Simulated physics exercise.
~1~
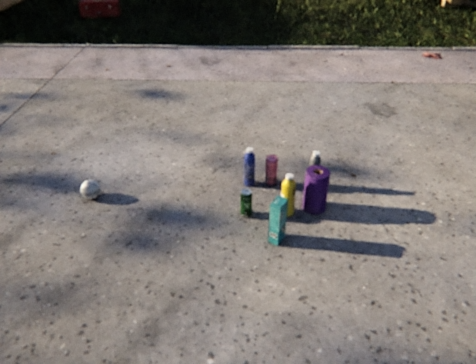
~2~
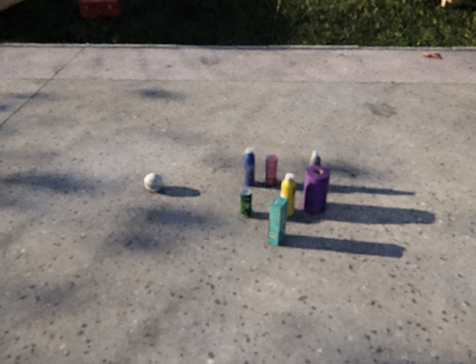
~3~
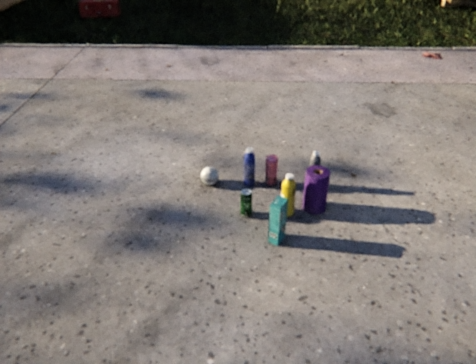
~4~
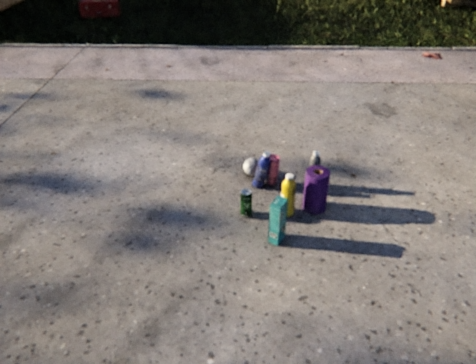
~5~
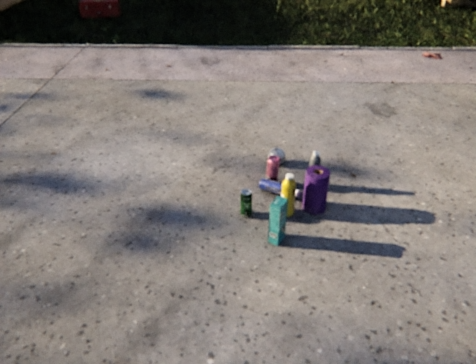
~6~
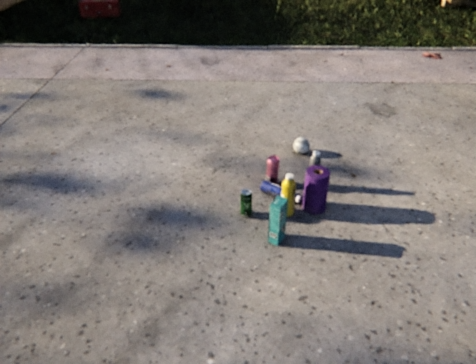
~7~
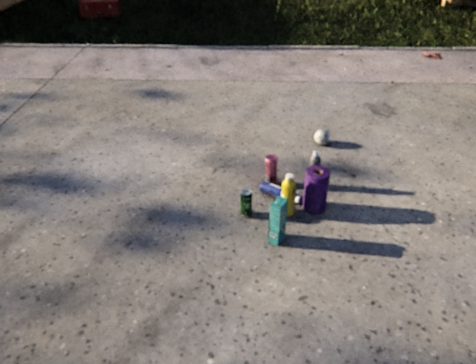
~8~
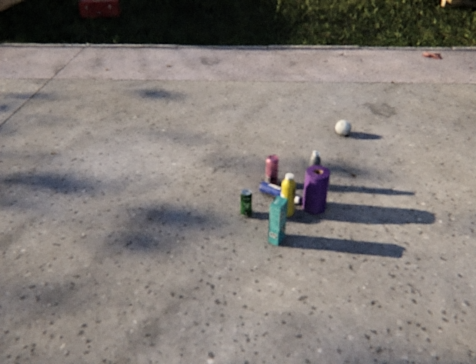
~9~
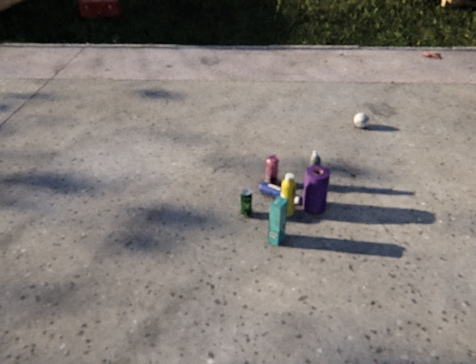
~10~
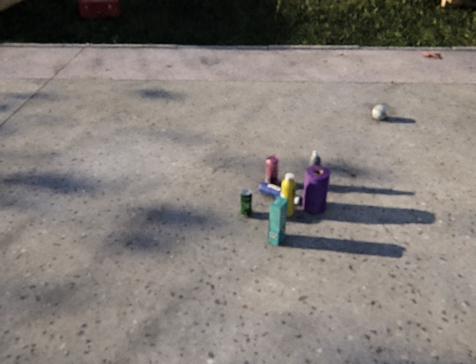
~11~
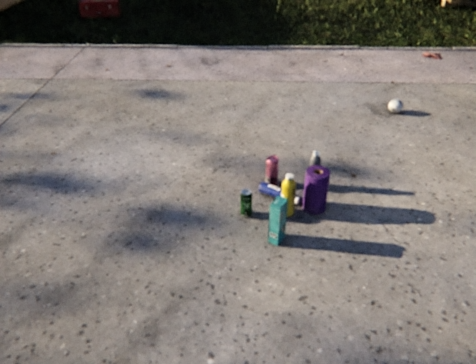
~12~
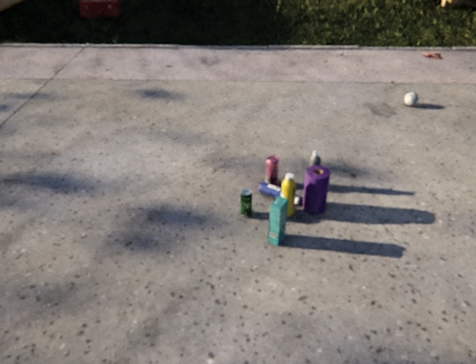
A white ball rolls from the left across a speckled concrete floor, seen from above by a still camera, with a strip of grass along the top. Ahead of it stands a cluster of seven objects, with blue and pink ones at the back left, a small green can and a turquoise carton in front, and yellow, purple and grey ones to the right. The ball reaches the blue bottle, which leans and falls onto its side. The ball passes behind the group and rolls on toward the upper right. It ends there, with only the blue bottle lying down.
